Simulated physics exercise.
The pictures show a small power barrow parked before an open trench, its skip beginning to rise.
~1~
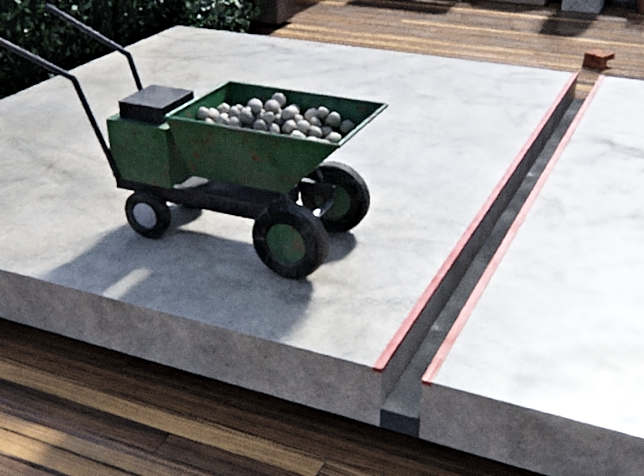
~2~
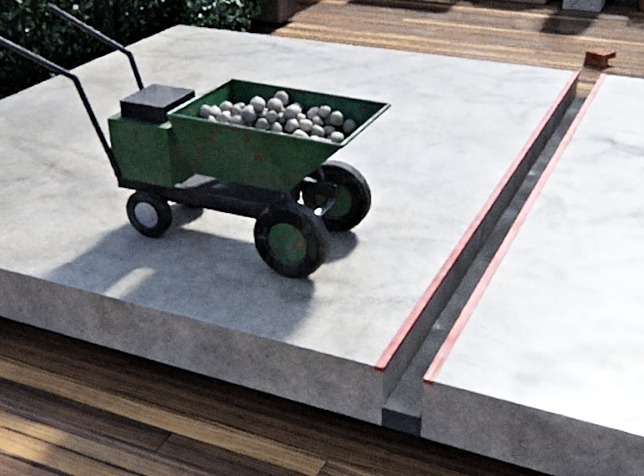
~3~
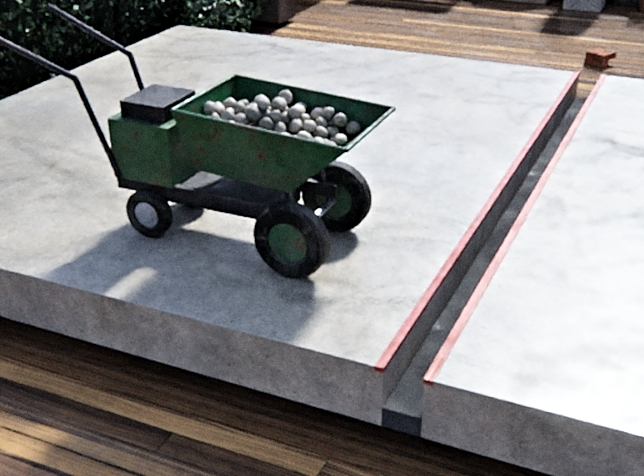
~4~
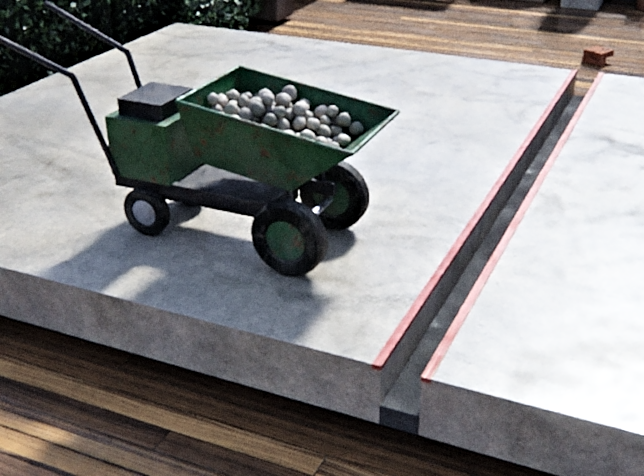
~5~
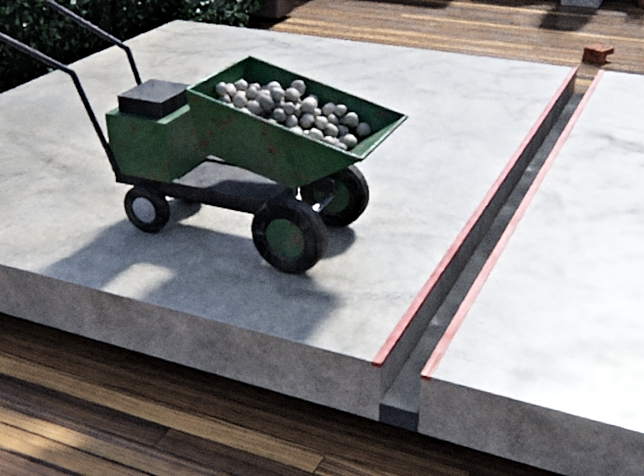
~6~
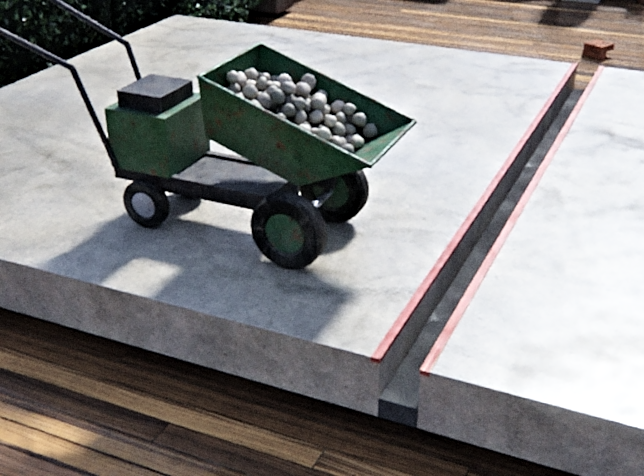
In this clip, a small green barrow loaded with rounded grey pebbles stands on a pale slab beside a narrow, red-edged trench, and its skip, level at first, gradually tilts forward to the right while the wheels stay in place.
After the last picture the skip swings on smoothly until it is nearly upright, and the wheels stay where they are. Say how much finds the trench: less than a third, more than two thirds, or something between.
The trench takes between a third and two thirds.
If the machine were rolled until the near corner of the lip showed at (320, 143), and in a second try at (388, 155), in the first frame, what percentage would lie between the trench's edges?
About 50 and 0 per cent.
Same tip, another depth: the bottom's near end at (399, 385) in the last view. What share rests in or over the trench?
Roughly 40 in a hundred.
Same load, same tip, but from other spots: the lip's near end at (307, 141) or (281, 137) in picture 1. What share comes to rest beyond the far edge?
First some 10, then 0 per cent.
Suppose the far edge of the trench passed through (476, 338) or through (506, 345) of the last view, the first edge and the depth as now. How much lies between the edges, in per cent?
Roughly 80 per cent, and 90 per cent.
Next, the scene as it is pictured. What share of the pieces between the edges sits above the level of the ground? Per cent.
Some 20 per cent.
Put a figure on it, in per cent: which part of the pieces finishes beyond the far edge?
Near 20 %.
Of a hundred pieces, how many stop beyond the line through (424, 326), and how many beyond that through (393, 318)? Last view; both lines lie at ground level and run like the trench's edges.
Near 50 % and 80 %.
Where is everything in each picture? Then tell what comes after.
The first picture shows lip of the skip (338, 146), level; top of the load (260, 121), river pebbles; first edge of the trench (403, 329); far edge (450, 341), the trench under half as wide as the skip, and about as deep as wide.
The second picture shows lip of the skip (341, 147), level; top of the load (262, 119).
The third picture shows lip of the skip (346, 151), tipped barely; top of the load (264, 109).
The fourth picture shows lip of the skip (351, 154), tipped a little; top of the load (255, 107).
The fifth picture shows lip of the skip (360, 160), tipped a little; top of the load (257, 108).
The sixth picture shows lip of the skip (370, 166), tipped clearly; top of the load (261, 98); first edge of the trench (401, 320); far edge (448, 331).
Just after the last frame, skip tipped steeply; every one in the skip.
A moment on, skip tipped steeply; the larger part in the skip; just a few short of the trench; about a tenth in or heaped over the trench; just a few falling.
Further on, skip tipped right over; roughly a quarter in the skip; about a tenth short of the trench; roughly two thirds in or heaped over the trench; roughly a quarter beyond it.
When it is over, skip tipped right over; roughly a quarter in the skip; about a tenth short of the trench; roughly two thirds in or heaped over the trench; roughly a quarter beyond it.
